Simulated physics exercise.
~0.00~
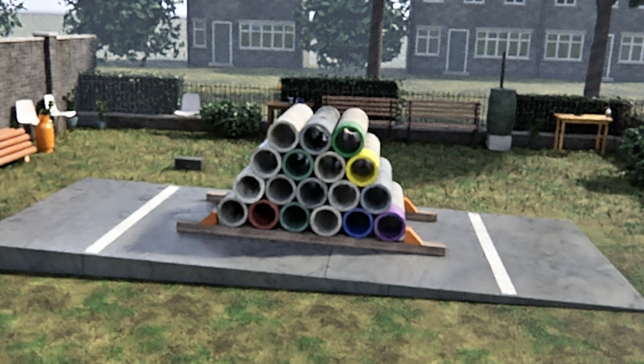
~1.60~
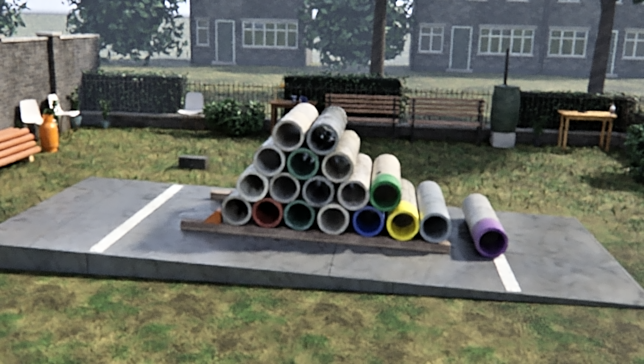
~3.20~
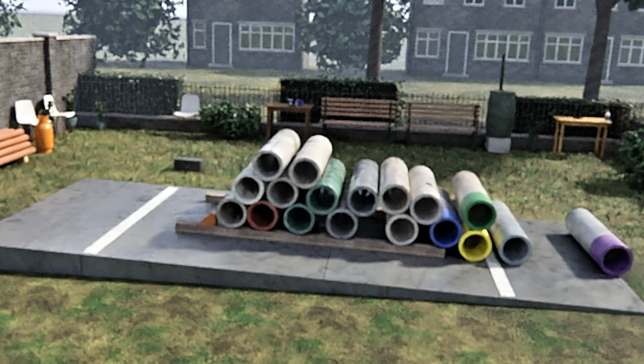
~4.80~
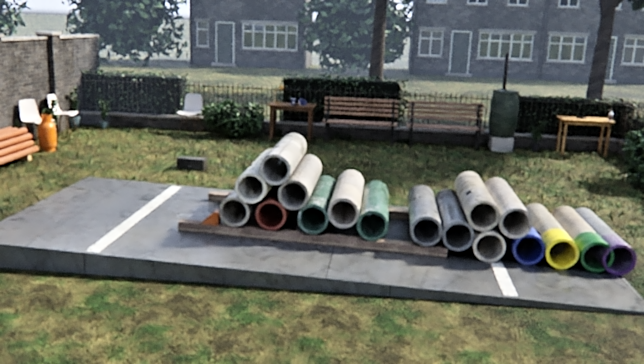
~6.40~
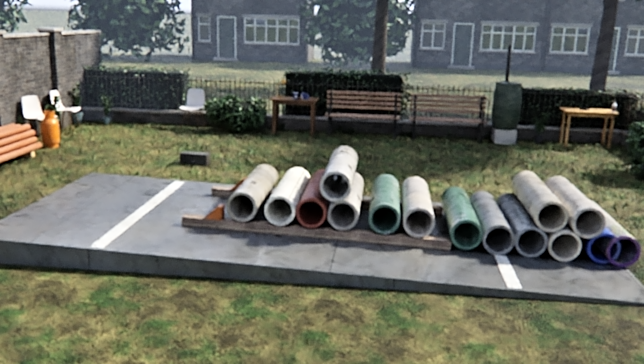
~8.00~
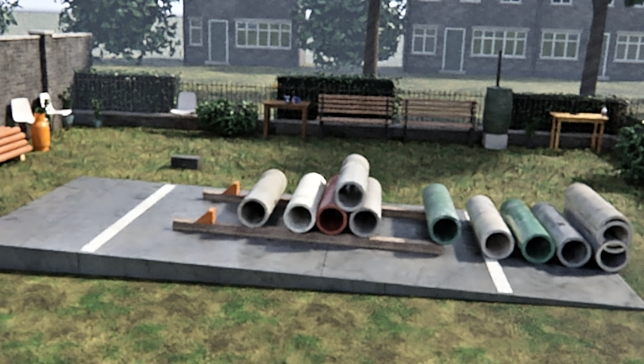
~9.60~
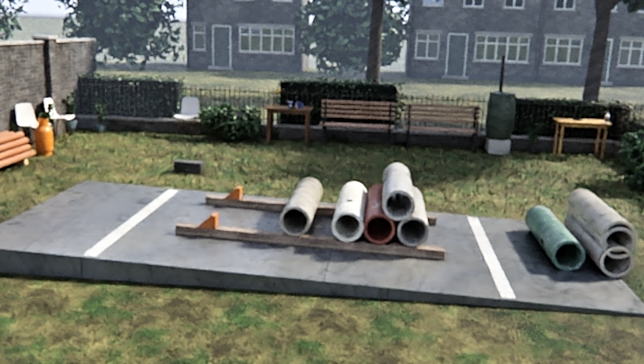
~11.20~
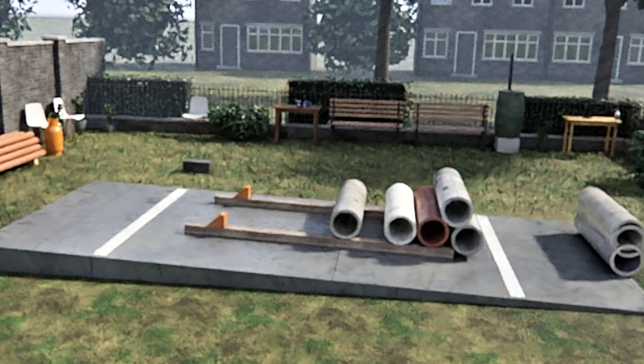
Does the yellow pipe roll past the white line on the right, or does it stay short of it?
It rolls past the right line, as do the purple, blue and green pipes.
